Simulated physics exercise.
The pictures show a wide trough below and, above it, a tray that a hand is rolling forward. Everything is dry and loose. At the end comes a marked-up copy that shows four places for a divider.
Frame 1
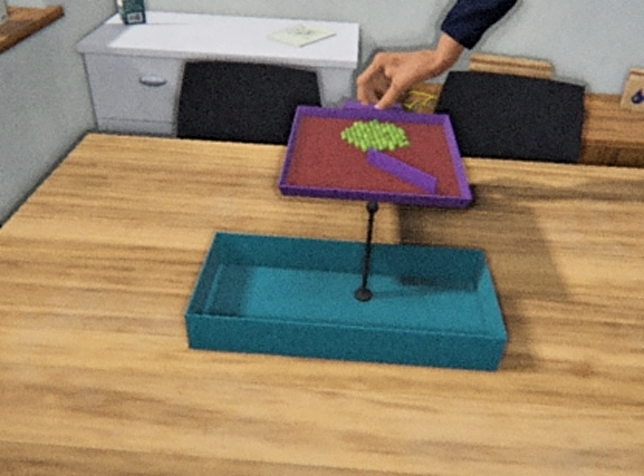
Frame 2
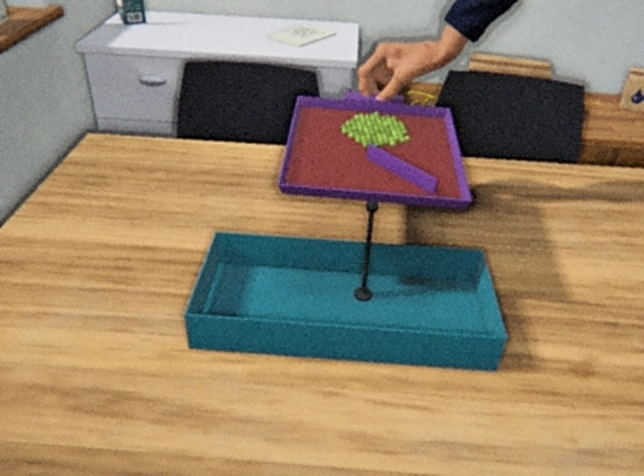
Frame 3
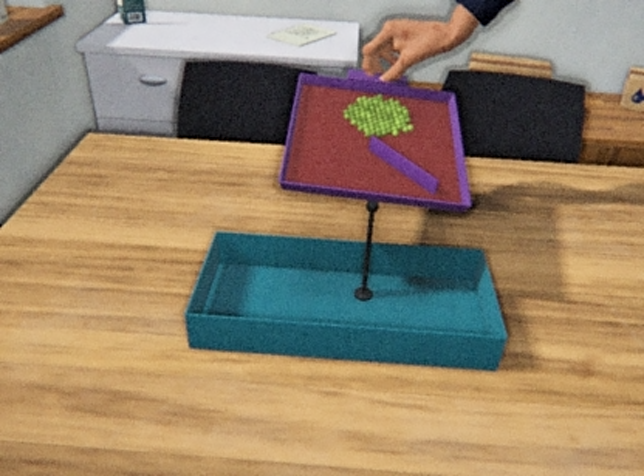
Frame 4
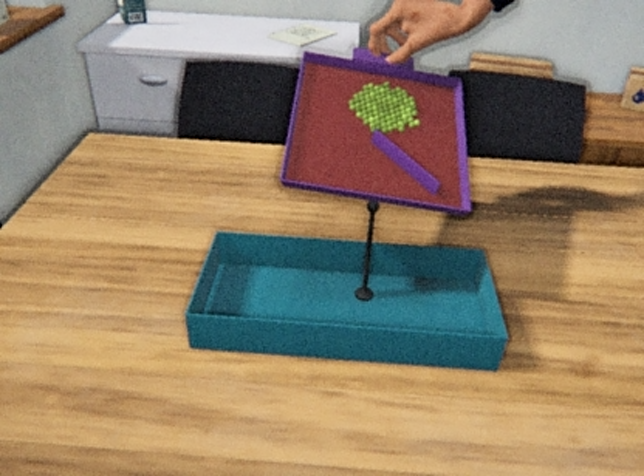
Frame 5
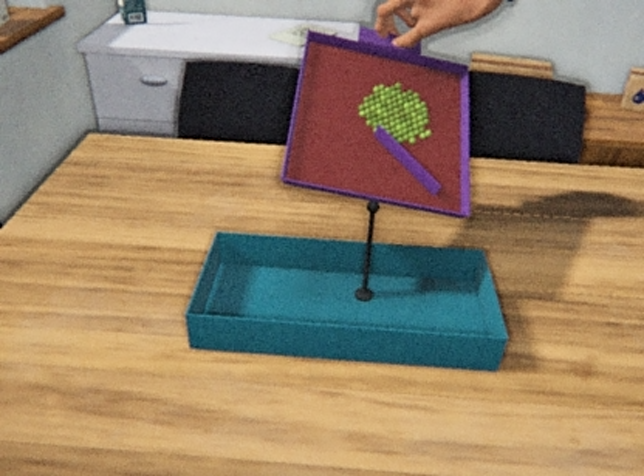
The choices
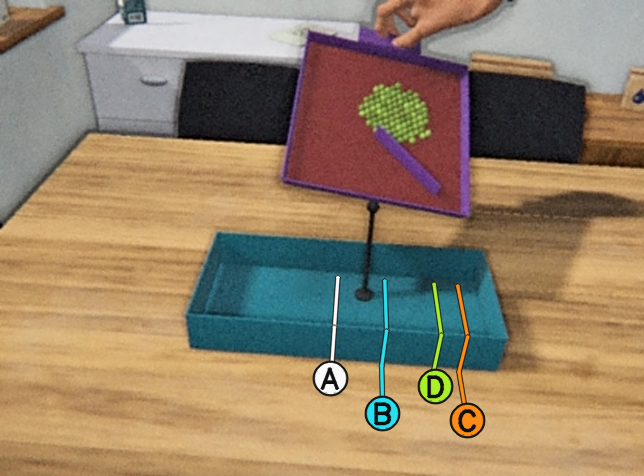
A hand holds the far edge of a purple-rimmed, red-floored tray above a wide teal trough on a wooden table, seen from slightly above by a still camera. Green peas lie in a round patch behind a slanted purple fin, with black chairs and a white cabinet beyond. The hand raises the tray's far edge, steepening it as its near right corner dips and the peas slide down to the fin.
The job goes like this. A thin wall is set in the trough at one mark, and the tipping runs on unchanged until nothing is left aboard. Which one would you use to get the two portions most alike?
The best line is C.
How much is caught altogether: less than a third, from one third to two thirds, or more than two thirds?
More than two thirds.
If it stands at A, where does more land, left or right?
Right.
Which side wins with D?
Right.
On the marked copy, line A crosses the front rim at (334, 325); line B crosses the front rim at (386, 329); line C crosses the front rim at (467, 335); line D crosses the front rim at (441, 333).
With A, of what is caught, none at all on the left of the divider, the whole lot on the right.
With B, of what is caught, none at all on the left of the divider, the whole lot on the right.
With C, of what is caught, close to two thirds on the left of the divider, close to a third on the right.
With D, of what is caught, a small share on the left of the divider, all but a few on the right.
